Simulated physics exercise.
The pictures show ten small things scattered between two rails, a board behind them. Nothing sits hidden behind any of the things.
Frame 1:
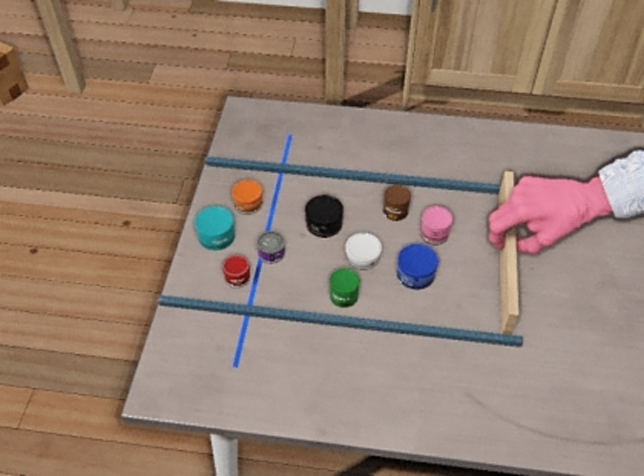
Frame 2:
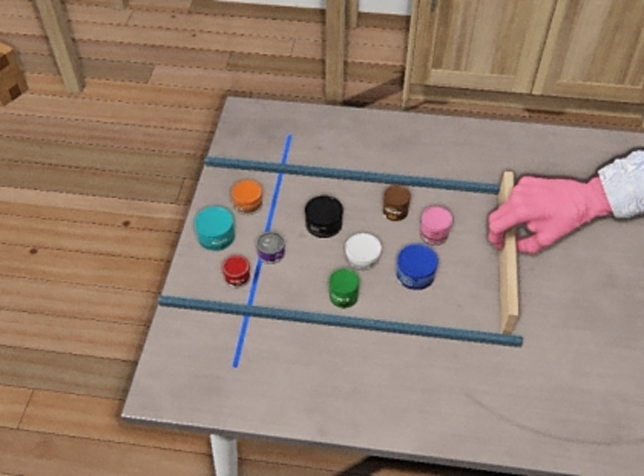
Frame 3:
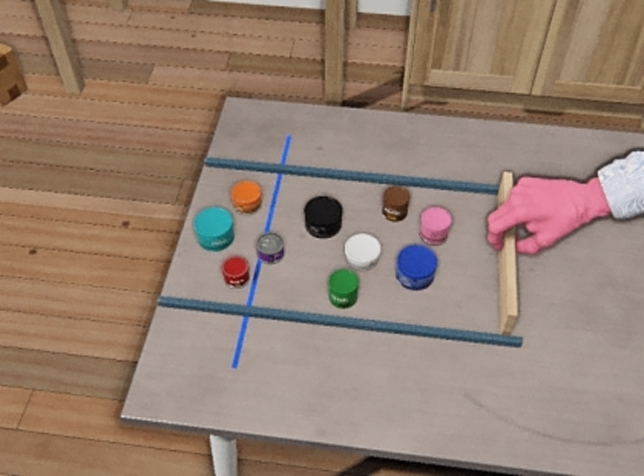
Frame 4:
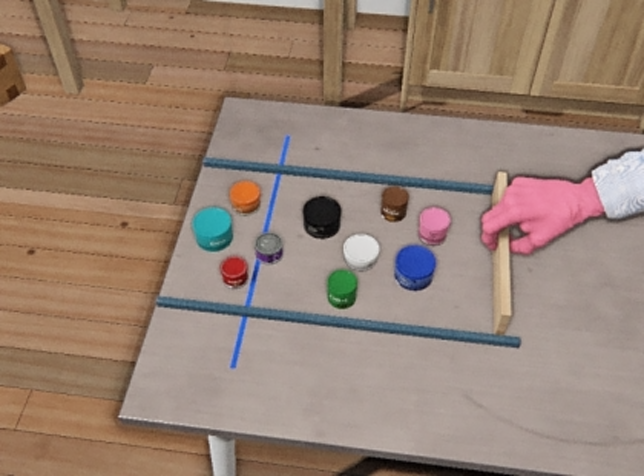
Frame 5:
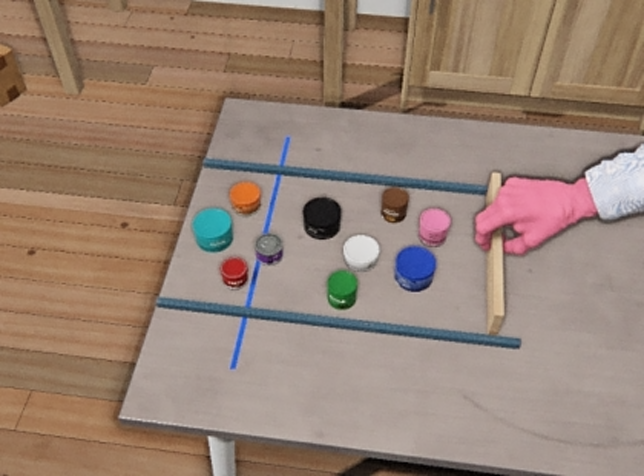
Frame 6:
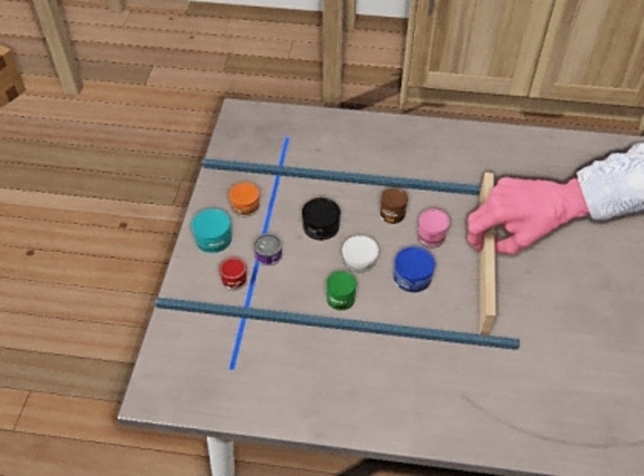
A pink-gloved hand slid a wooden board slightly left between two blue rails on a table, nearing the scattered colourful little pots, which stayed where they were around a blue line.
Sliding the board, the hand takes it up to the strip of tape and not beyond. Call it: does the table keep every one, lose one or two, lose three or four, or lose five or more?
It keeps every one.
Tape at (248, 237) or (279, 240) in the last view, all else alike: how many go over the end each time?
In the first try the count is 1, and in the second it is 0.
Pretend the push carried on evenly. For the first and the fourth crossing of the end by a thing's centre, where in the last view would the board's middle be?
About (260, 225) and about (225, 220).
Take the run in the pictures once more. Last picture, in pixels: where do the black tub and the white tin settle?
In the last picture the black tub sits at (229, 195) while the white tin sits at (238, 233).
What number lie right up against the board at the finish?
The count in contact is 4.
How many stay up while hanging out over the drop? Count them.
I count 1 overhanging.
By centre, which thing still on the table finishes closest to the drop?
The orange tin.
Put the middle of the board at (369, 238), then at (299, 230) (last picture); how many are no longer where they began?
The number moved is 5 and then 8.
Soon after, none off yet; turquoise tub at rest near (212, 231); orange tin at rest near (245, 200); red tin at rest near (234, 274).
Then, none off yet; turquoise tub at rest near (212, 231); orange tin moved a little near (234, 197); red tin at rest near (234, 274).
At rest, the number that fall off is zero.
